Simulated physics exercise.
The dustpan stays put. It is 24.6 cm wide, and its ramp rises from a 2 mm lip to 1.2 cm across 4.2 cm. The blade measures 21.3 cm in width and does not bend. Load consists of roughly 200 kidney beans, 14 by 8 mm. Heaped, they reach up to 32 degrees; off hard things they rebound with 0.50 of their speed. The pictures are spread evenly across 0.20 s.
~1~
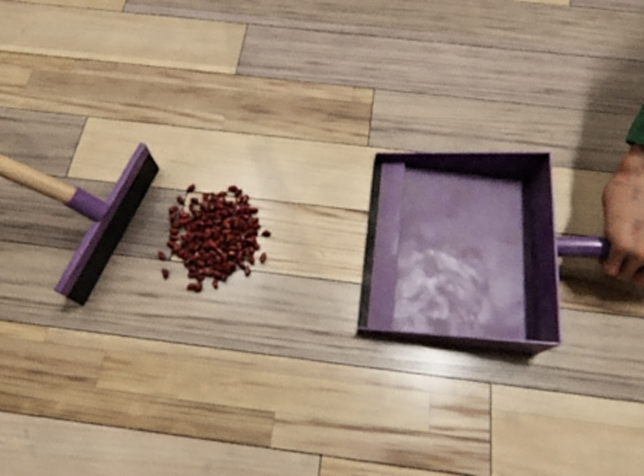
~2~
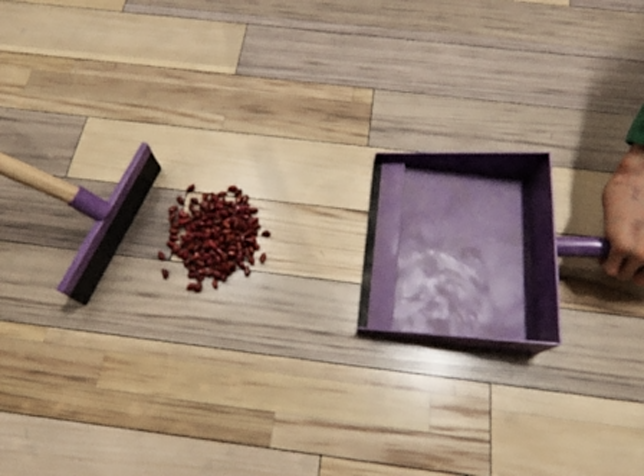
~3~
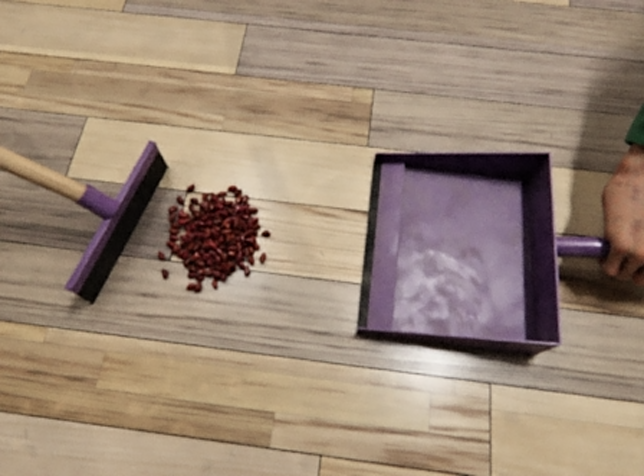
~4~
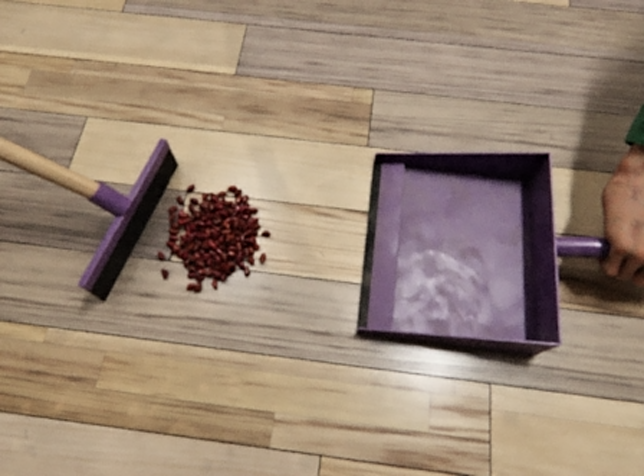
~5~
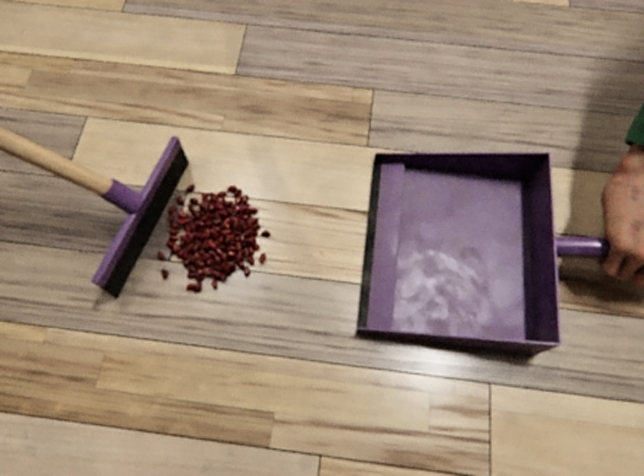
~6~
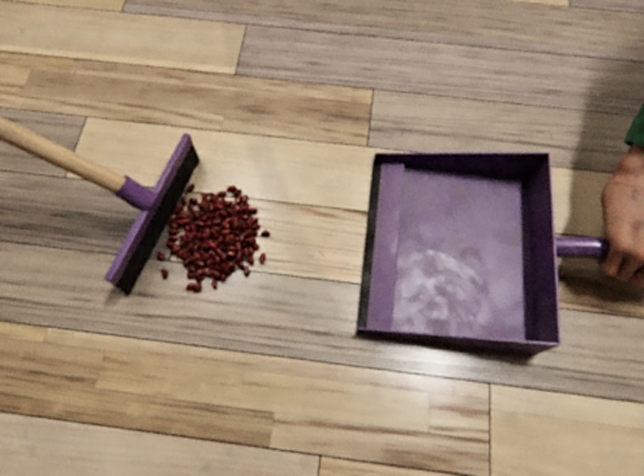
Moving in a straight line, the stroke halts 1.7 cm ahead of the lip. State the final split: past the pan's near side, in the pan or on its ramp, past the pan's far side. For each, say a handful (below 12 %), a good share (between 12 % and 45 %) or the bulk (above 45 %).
Result: Near side: My money's on a low share, pan: My money's on a low share, far side: My money's on a low share.
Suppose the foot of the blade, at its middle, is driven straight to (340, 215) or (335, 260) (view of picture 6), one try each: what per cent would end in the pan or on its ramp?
The two tries give about 10 and 25 percent.
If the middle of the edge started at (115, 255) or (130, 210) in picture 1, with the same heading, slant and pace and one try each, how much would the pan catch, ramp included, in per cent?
5 and 0 per cent, roughly.
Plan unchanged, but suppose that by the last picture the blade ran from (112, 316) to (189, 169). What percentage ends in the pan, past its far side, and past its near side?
Pan 25 % / far 0 % / near 30 %.
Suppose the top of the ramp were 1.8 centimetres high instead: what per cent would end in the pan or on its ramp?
Estimate with the new ramp: Some 0 in a hundred.
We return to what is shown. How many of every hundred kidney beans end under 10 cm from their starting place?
I'd guess some 25 per cent.
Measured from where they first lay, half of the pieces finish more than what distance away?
16 cm or thereabouts.
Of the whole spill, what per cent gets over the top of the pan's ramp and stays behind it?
Roughly 0 in a hundred.
Then, 0.31 s after the last picture, middle of the blade 16 cm from the lip; 0 % over the lip, far side 0 %, near side 0 %.
Then, 0.54 s after the last picture, middle of the blade 8 cm from the lip; 0 % over the lip, far side 0 %, near side 0 %.
Then, 0.85 s after the last picture, middle of the blade 4 cm from the lip; 0 % over the lip, far side 5 %, near side 0 %.
In the end, near side 0 %, pan 0 %, far side 5 %, in front of the lip or behind the blade 95 %.
